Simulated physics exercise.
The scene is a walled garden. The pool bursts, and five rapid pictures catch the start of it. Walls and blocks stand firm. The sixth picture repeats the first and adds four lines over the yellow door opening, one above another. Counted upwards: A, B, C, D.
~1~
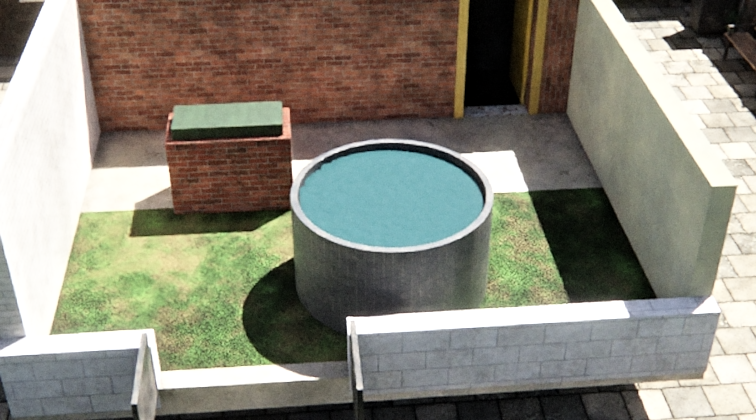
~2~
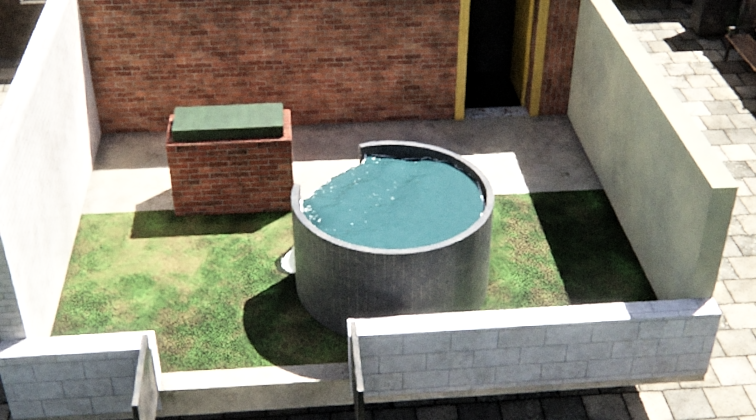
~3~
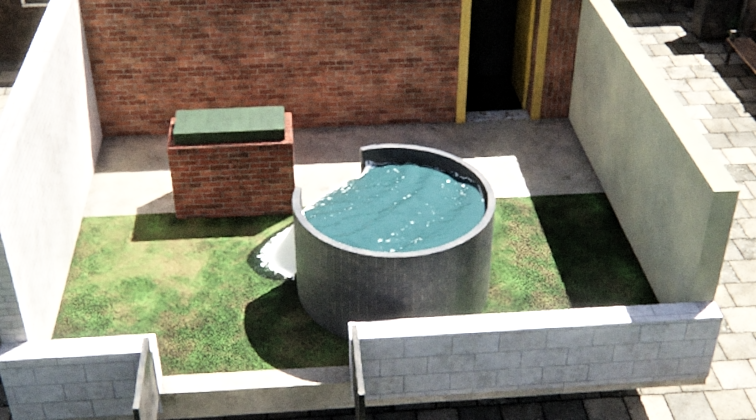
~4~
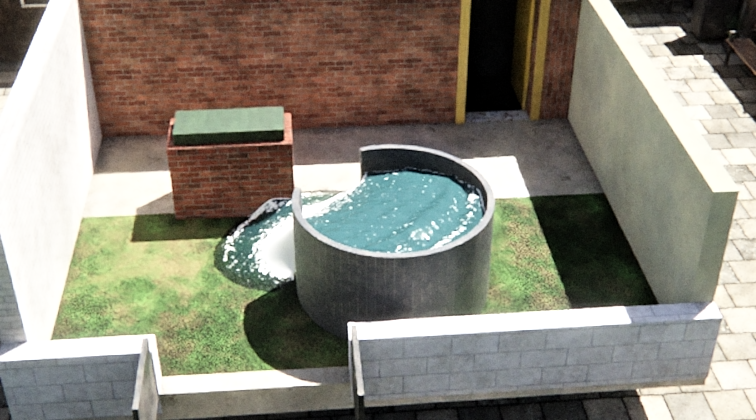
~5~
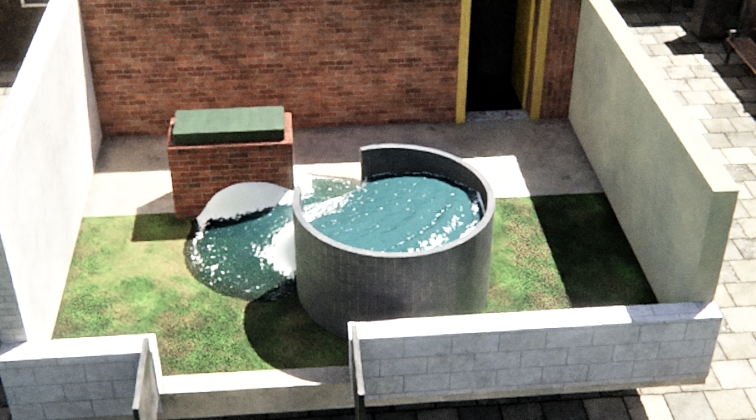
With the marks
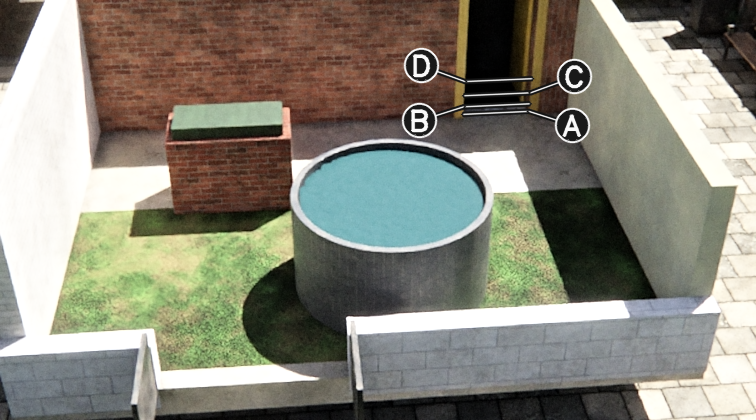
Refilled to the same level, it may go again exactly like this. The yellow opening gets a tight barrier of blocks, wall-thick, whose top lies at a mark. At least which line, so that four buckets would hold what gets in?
B is the one.
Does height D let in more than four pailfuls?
No.
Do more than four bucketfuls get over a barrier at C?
No, that is safe.
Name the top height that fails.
A.
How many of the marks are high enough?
Three.
On the marked copy, A at (496, 112); B at (496, 105); C at (497, 94); D at (498, 80); from the bottom up A, B, C, D.
For height A, about 11 bucketfuls get in.
For height B, a splash gets over, under a bucket.
For height C, nothing gets over.
For height D, nothing gets over.
